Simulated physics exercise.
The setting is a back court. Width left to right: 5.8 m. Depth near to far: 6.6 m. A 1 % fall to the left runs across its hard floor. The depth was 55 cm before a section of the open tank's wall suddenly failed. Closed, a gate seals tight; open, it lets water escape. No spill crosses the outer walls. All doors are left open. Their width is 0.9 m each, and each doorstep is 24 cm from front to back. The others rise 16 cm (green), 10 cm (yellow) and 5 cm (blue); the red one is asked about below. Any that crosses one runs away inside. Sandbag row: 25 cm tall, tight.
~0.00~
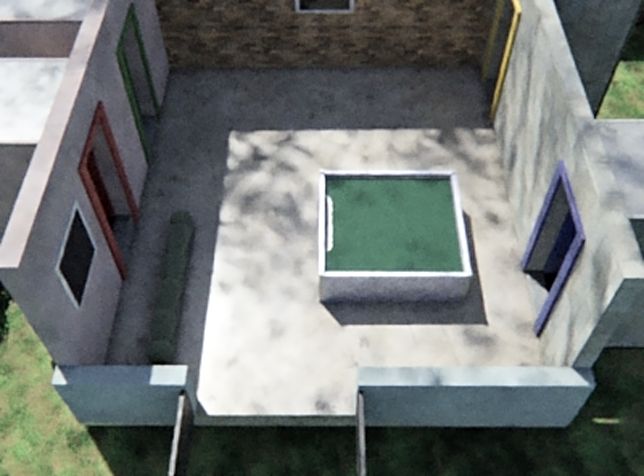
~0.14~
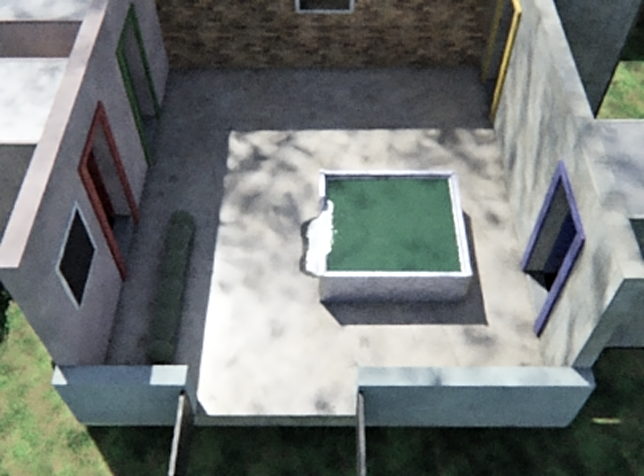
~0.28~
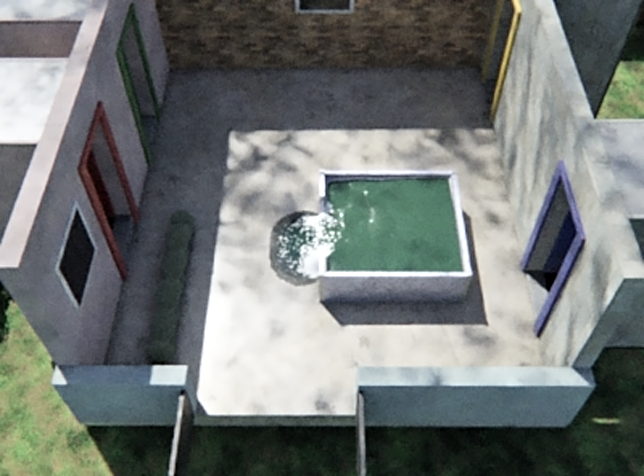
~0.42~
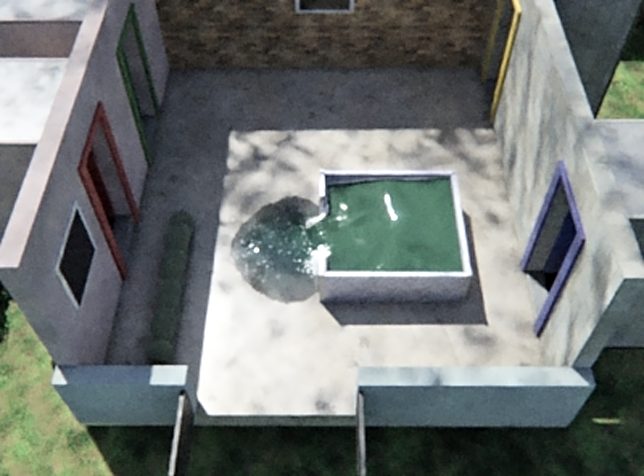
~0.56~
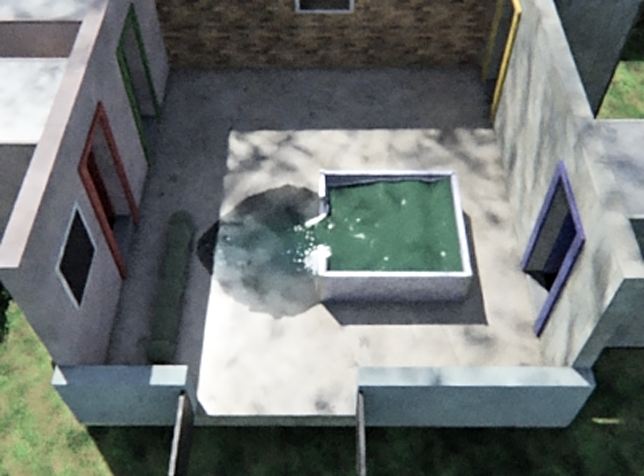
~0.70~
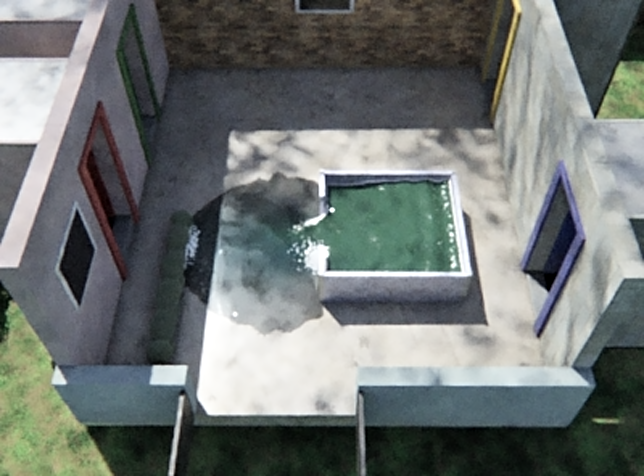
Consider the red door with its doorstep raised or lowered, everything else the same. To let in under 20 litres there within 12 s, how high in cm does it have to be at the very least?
At least roughly 6.5 cm.
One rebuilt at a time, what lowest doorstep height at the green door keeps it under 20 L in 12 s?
At the green door it takes roughly 10.0 centimetres.
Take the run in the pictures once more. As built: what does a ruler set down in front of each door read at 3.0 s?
Centimetres: Red = 4, green = 14, yellow = 0, blue = 0.
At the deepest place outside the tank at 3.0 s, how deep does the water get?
Up to some 26 centimetres, I'd say.
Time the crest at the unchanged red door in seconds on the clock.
Peak: Close to 5.0 s.
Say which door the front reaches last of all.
Answer: Blue.
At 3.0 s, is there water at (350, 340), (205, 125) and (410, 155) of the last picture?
In order: Untouched, soaked, untouched.
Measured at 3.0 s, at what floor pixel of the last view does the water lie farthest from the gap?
At about (170, 72).
After 1.4 s water covers 20 % of the floor, deepest (30 cm) near (189, 260); it has not reached the red door.
After 3.0 s water covers 35 % of the floor, deepest (26 cm) near (170, 72); 4 cm at the red door, 0 litres in over its 22 cm doorstep.
After 12.0 s water covers 90 % of the floor, deepest (8 cm) near (140, 205); 6 cm at the red door, 0 litres in over its 22 cm doorstep.
At the red door as built, the water arrived by 1.9 s and peaked near 11 cm at 4.8 s.
With a doorstep of 5.5 cm, 28 litres would have come in within the 12 s; with 7.5 cm, 10 litres. So under 20 litres takes about 6.5 cm.
